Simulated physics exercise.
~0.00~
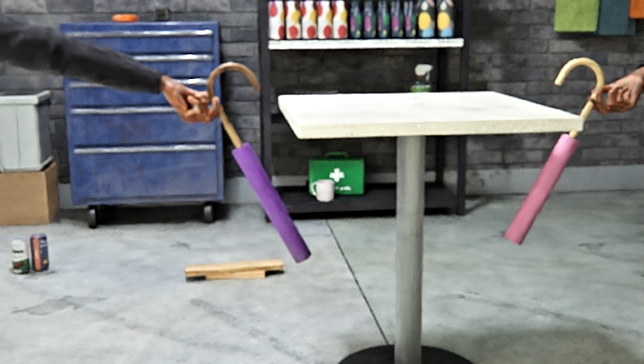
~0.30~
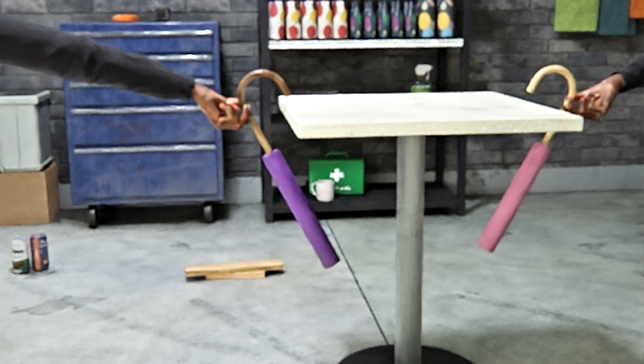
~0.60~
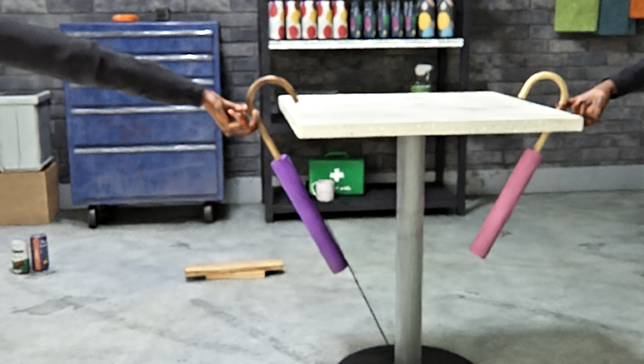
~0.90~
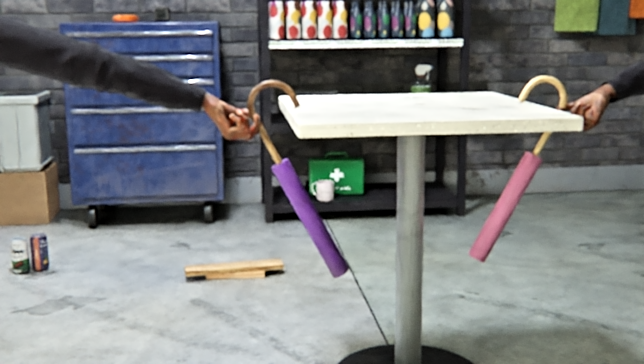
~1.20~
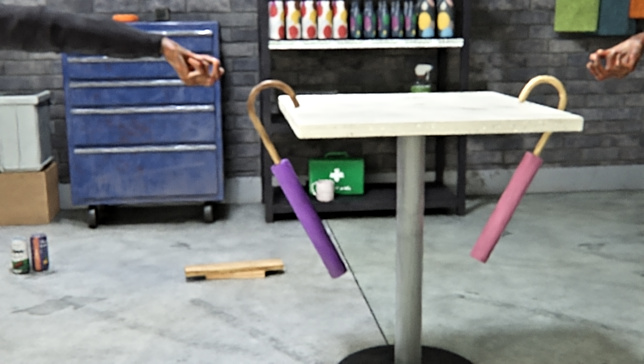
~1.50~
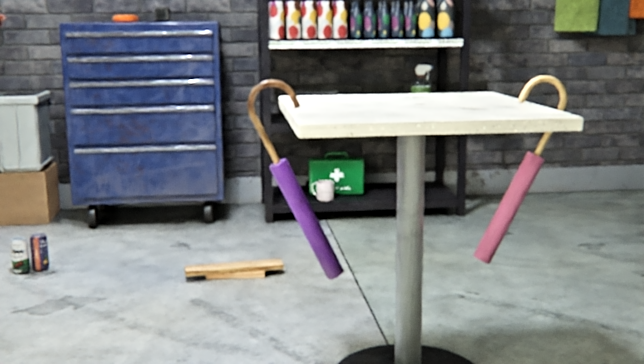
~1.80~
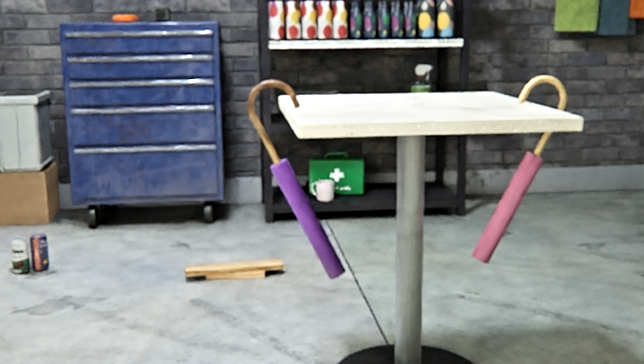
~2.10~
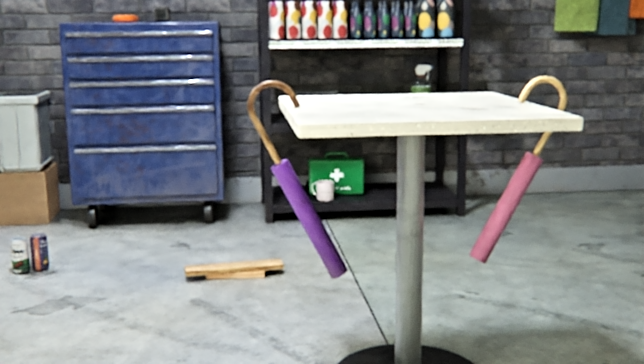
A purple umbrella and a pink umbrella, each with a curved wooden crook, are held by hands on either side of a pale square table in a workshop, seen from the front by a still camera. Behind stand a blue drawer cabinet, a shelf of colourful bottles and a green first-aid box. The purple one moves right and the pink one moves left until their crooks hook over opposite table edges. Both hands then let go and withdraw from view. The umbrellas stay hanging at a slant, nearly motionless, while the table remains in place.
